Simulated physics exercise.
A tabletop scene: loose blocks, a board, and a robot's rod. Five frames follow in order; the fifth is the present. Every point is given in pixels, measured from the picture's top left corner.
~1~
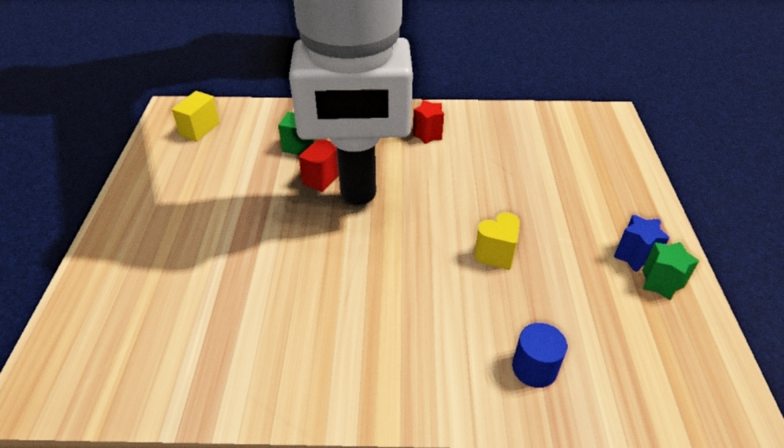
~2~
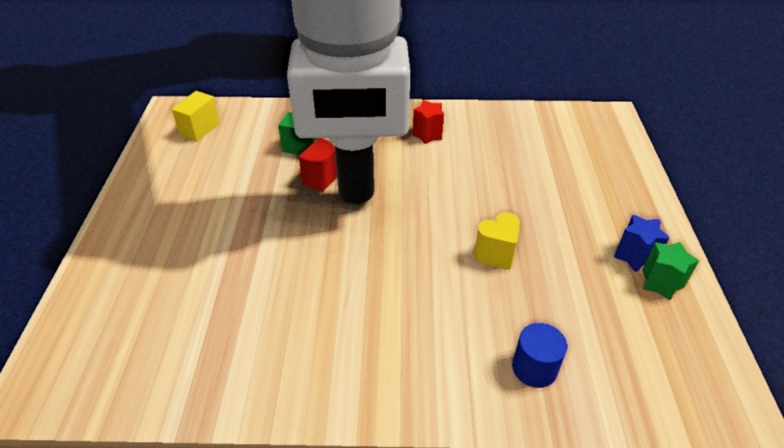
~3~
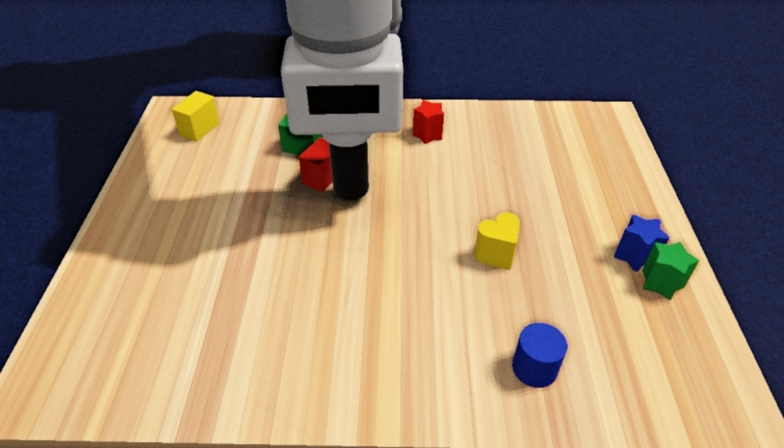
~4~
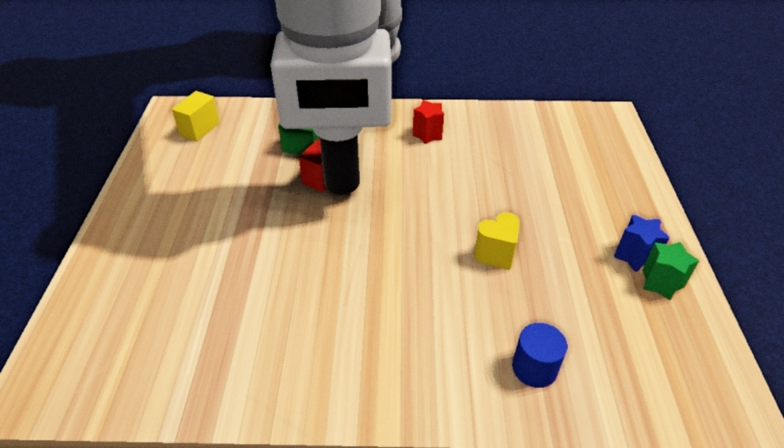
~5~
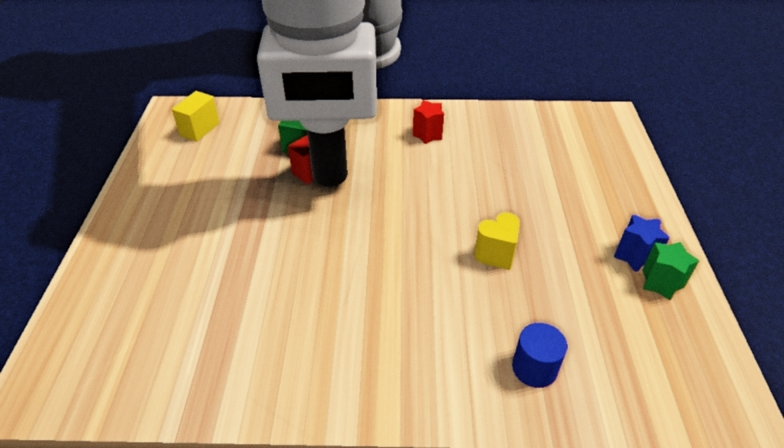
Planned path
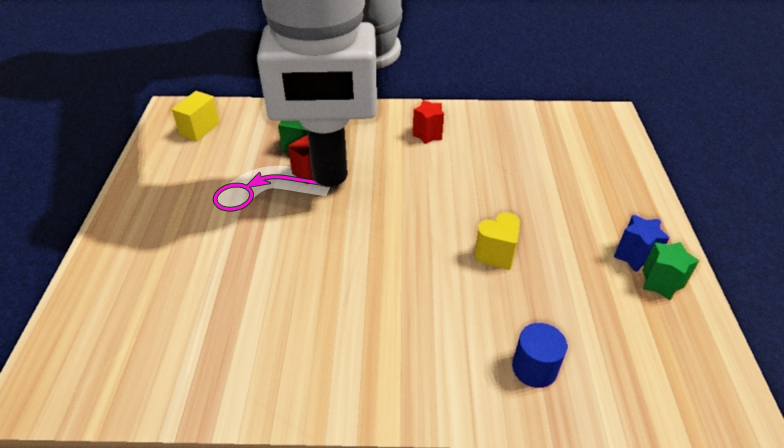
Robot arm with a black rod shifting slightly left and back against a red block on a wooden table of scattered blocks.
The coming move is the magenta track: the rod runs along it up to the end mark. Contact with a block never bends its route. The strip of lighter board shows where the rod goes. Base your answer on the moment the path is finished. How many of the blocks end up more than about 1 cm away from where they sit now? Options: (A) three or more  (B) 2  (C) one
Correct choice: C.
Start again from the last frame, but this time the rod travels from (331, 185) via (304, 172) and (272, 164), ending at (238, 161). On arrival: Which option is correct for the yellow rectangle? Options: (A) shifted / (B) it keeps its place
I choose B.
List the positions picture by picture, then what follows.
In the first picture, rod tip (358, 194); block tops, green rectangle partly hidden; red rectangle (320, 150).
In the second picture, rod (357, 193); blocks unchanged.
In the third picture, rod (351, 190); blocks unchanged.
In the fourth picture, rod (342, 184); blocks unchanged.
In the fifth picture, rod (330, 177); green rectangle partly hidden; red rectangle partly hidden.
Path on the board, from (331, 185) by way of (297, 179) and (262, 179) to (233, 197).
The first path, step by step. One third of the way, rod (295, 171); green rectangle (299, 118); red rectangle (298, 133), turned 50° clockwise.
Two thirds of the way, rod (258, 171); green rectangle (300, 117); red rectangle (297, 133), turned 55° clockwise.
At the end, rod (231, 189); green rectangle (300, 117); red rectangle (297, 133), turned 55° clockwise.
